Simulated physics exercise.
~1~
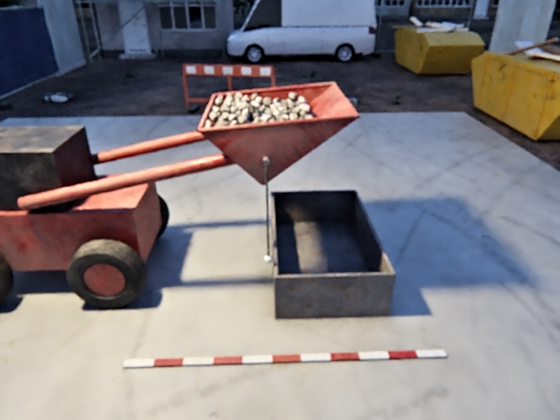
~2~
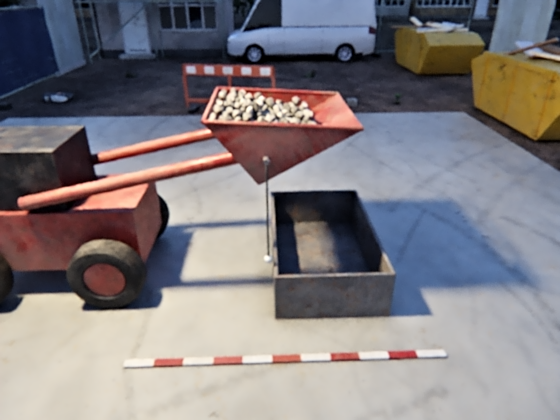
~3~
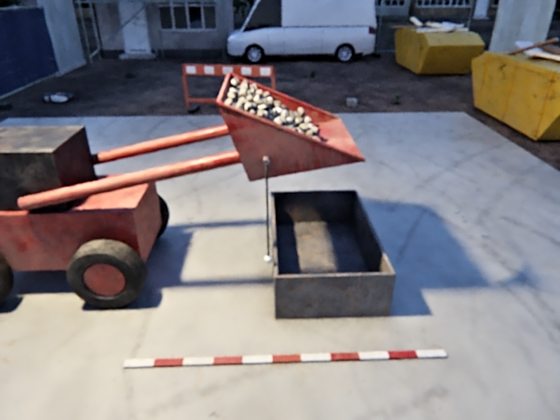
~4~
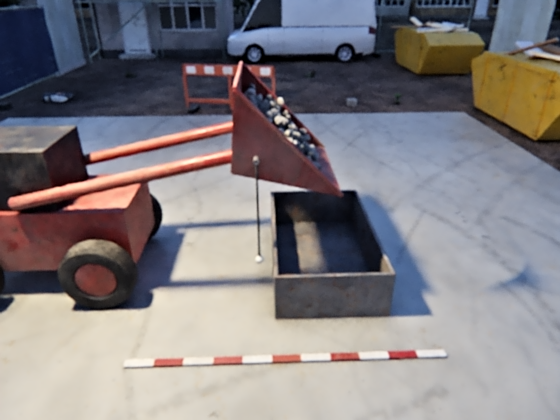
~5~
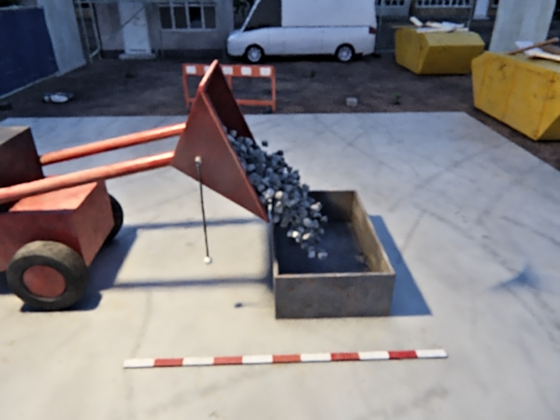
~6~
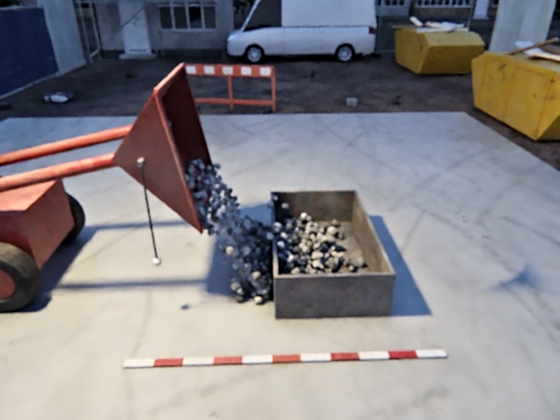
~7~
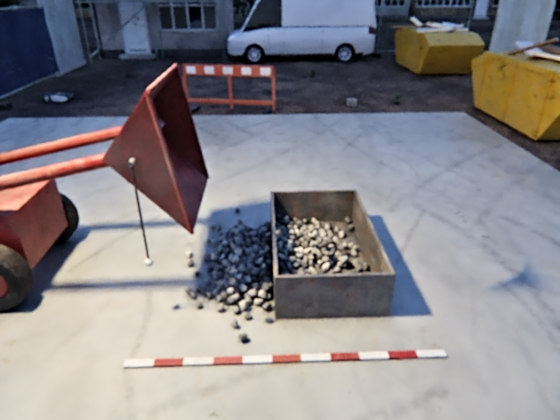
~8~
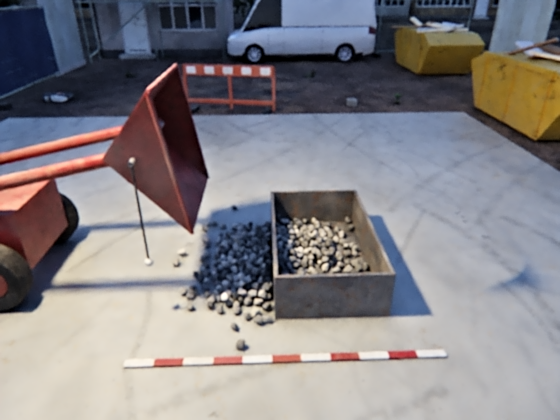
On a pale concrete yard seen from slightly above, a red loader with black wheels stands at the left, holding a raised red bucket of grey stones over an open grey bin. Behind are a striped barrier, a white van and yellow skips, with a red and white pole lying in front. The bucket tips steeply down to the right as the machine backs away leftward. Stones pour into the bin first, then spill onto the ground short of it. The bucket hangs tilted and empty, with the stones split almost evenly between the bin and a heap at its left side.
